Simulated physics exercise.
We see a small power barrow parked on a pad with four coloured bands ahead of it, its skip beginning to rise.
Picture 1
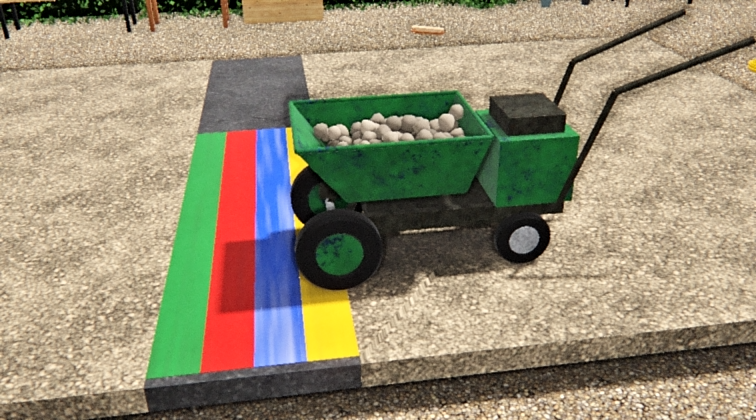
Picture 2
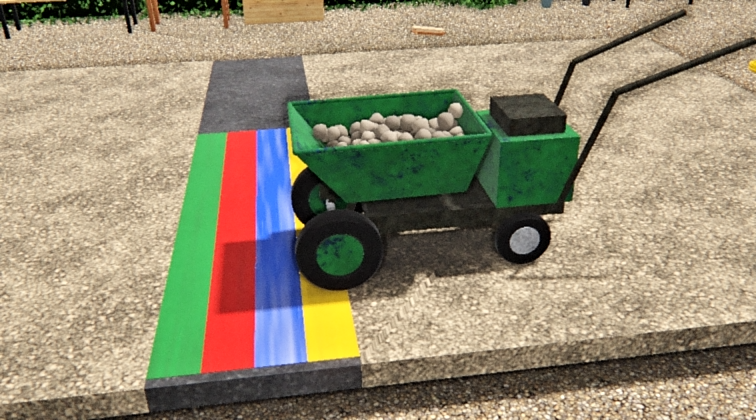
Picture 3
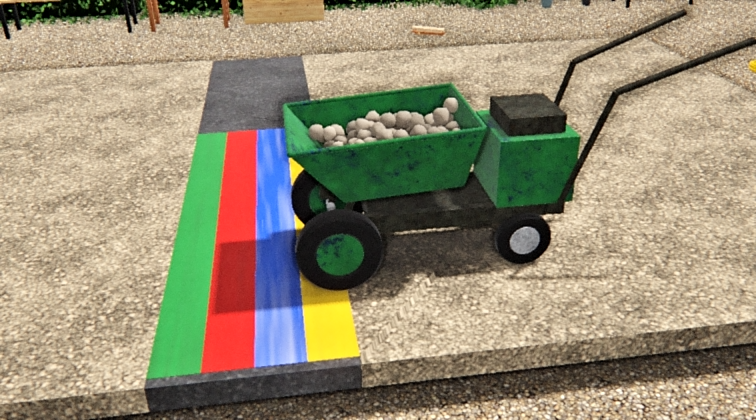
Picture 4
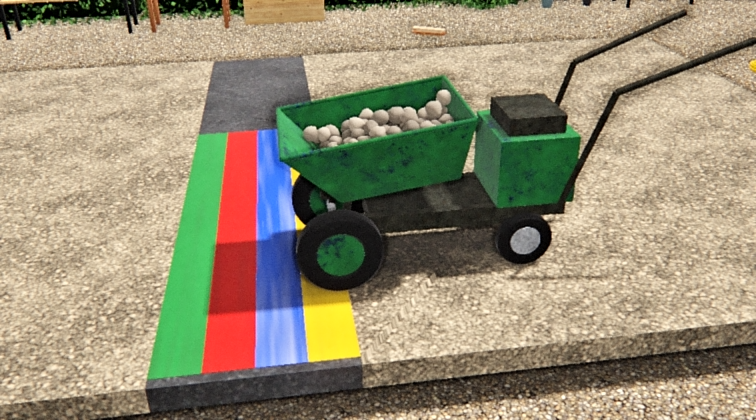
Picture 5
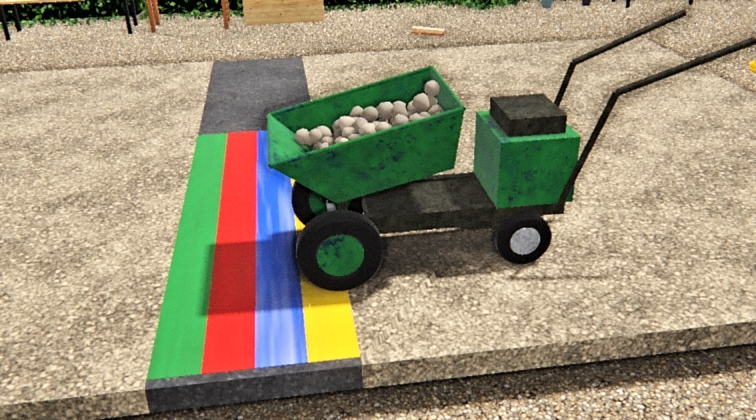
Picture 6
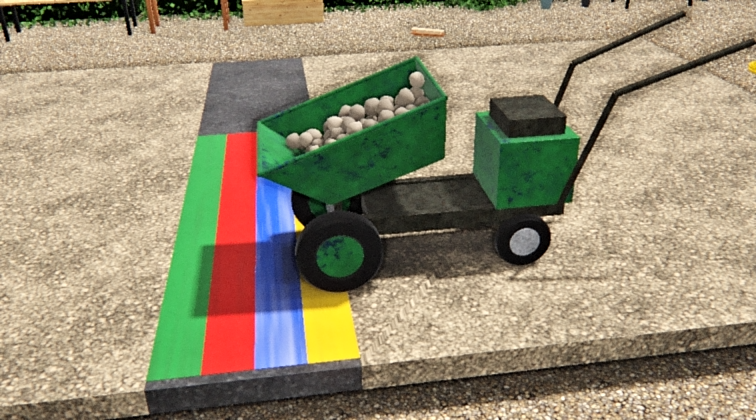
Green power barrow standing still beside yellow, blue, red and green strips, its pebble-filled skip gradually tilting down toward the left.
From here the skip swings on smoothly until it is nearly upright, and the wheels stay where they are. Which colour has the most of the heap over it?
Most lies over the green band.
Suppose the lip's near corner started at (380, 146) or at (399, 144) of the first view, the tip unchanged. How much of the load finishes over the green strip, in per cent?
In turn 10 and 10 in a hundred.
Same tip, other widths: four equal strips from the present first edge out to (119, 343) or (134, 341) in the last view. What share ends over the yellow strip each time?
In turn 0 and 0 in a hundred.
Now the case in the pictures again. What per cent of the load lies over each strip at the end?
About: Yellow strip 0, blue strip 0, red strip 20, green strip 45 per cent.
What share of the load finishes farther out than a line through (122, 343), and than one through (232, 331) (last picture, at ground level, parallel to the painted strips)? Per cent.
First some 20, then 90 per cent.
Just after the last frame, skip tipped steeply; every one in the skip.
A moment on, skip tipped steeply; the larger part in the skip; just a few over the red strip; roughly a quarter over the green strip; just a few off the paint.
Further on, skip tipped right over; about a tenth in the skip; about a tenth over the red strip; roughly half over the green strip; roughly a quarter off the paint.
When it is over, skip tipped right over; just a few in the skip; not one over the yellow strip; not one over the blue strip; roughly a quarter over the red strip; roughly half over the green strip; roughly a third off the paint.
